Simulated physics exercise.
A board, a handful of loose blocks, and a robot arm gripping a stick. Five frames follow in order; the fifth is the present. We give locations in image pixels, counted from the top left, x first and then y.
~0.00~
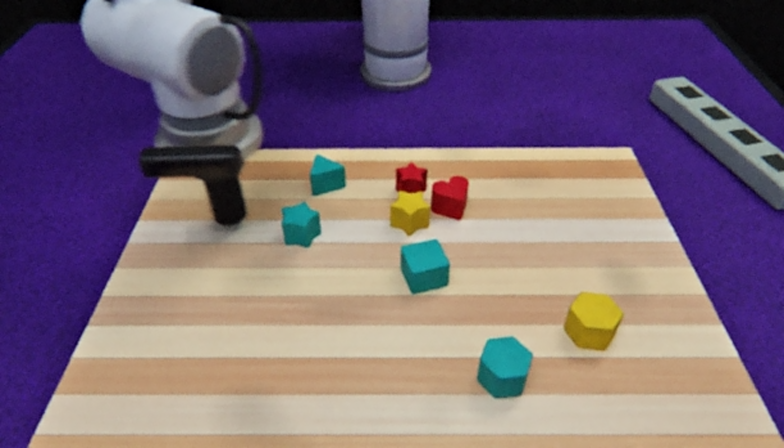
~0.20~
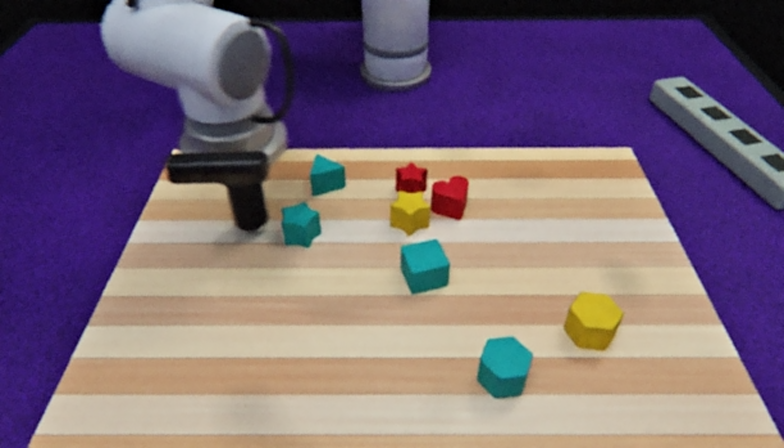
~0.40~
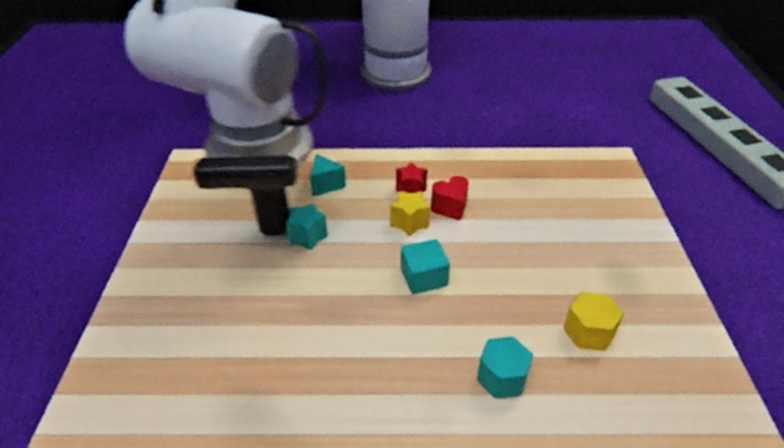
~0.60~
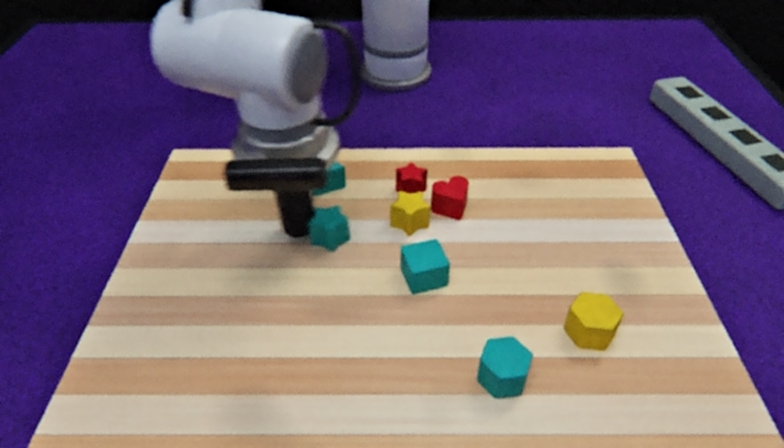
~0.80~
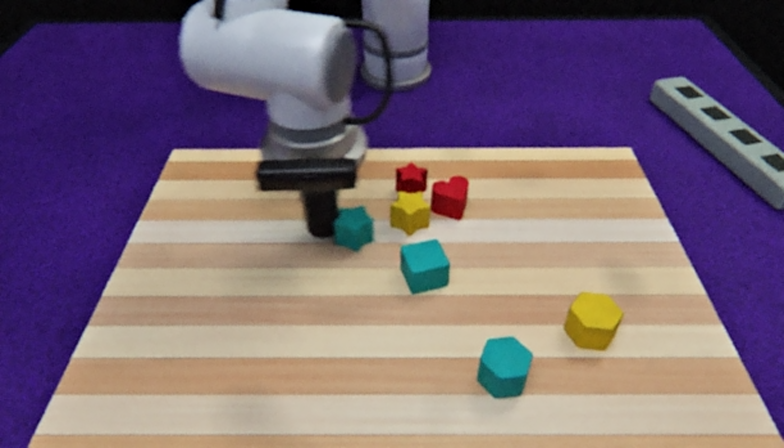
In this clip, a robot arm holding a black stick moves right over a striped board scattered with colored blocks, reaches the turquoise star, and pushes it a short way right while the other blocks stay still.
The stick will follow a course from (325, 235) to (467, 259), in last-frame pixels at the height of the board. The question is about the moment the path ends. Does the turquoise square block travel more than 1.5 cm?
Going by the path, no.
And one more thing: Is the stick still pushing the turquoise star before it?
I expect so.
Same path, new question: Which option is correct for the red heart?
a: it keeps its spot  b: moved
I'll go with a - it keeps its spot.
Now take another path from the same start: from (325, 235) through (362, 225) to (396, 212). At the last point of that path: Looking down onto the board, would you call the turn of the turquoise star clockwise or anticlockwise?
Viewed from above: Clockwise.
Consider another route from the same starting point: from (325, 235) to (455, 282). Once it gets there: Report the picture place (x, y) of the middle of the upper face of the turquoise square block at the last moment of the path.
I'd place it at (494, 286), taking the centre of its top.
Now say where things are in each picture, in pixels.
Stick's lower end at (231, 215); turquoise star at (298, 214); yellow star at (410, 201); turquoise square block at (425, 255); red heart at (452, 187), in the first picture.
Stick at (252, 221); blocks still, in the second picture.
Stick at (275, 225); turquoise star at (305, 215), in the third picture.
Stick at (299, 226); turquoise star at (328, 216), in the fourth picture.
Stick at (324, 227); turquoise star at (353, 217); yellow star at (410, 201); turquoise square block at (425, 255); red heart at (452, 187), in the fifth picture.
The first path, step by step. One third of the way, stick at (371, 234); turquoise star at (403, 224); yellow star at (413, 201), turned 15° anticlockwise.
Two thirds of the way, stick at (419, 242); turquoise star at (452, 229); yellow star at (416, 201), turned 30° anticlockwise; turquoise square block at (428, 257).
At the end, stick at (468, 251); turquoise star at (503, 237); yellow star at (416, 201), turned 30° anticlockwise; turquoise square block at (431, 259), turned 25° clockwise; red heart still.
